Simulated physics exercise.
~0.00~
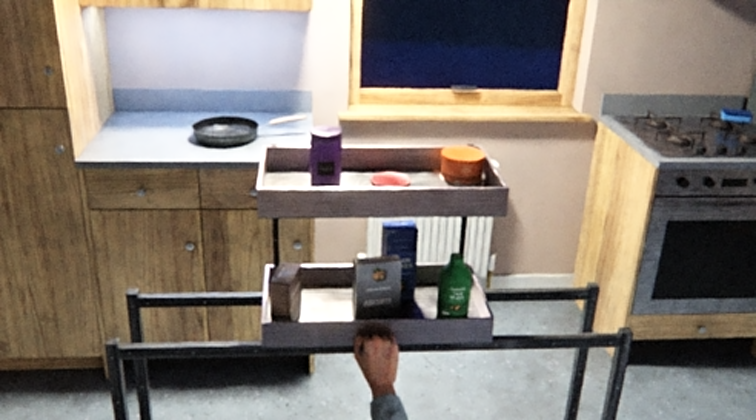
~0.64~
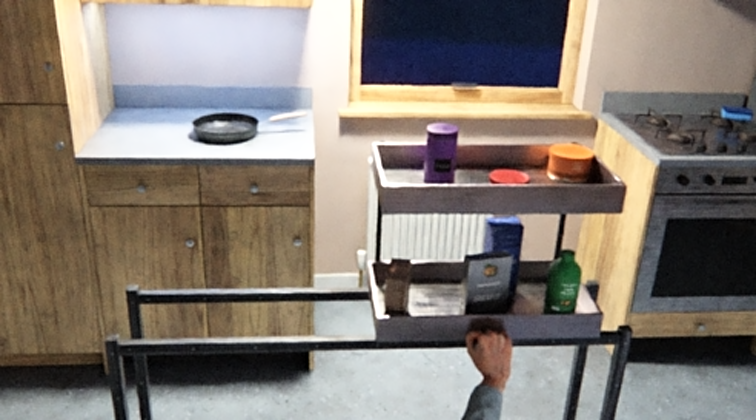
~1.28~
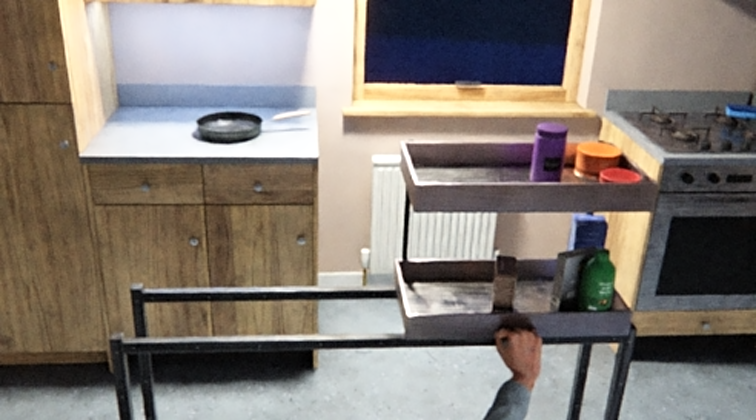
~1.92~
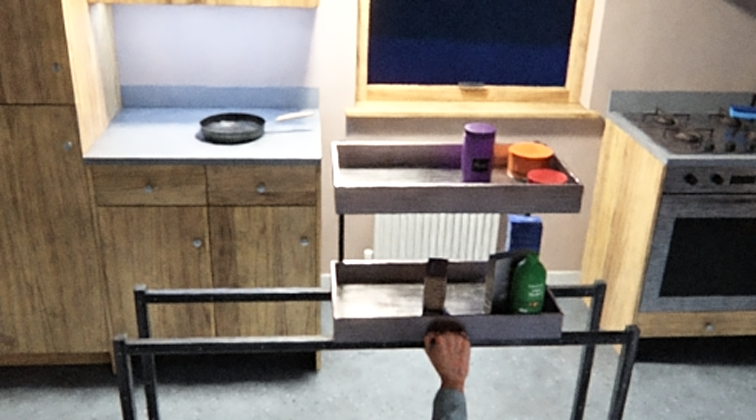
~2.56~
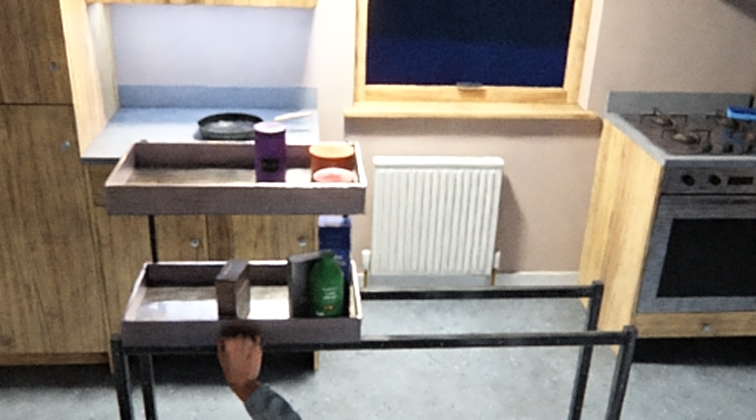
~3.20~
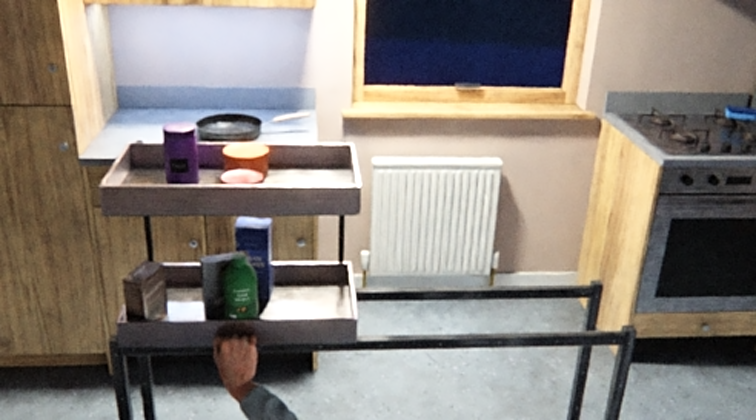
A hand slid a two-level tray of jars, tubs, packets and bottles to the right along a rail, then back to the far left, and the items shifted about on it, with the green bottle still standing at the end.
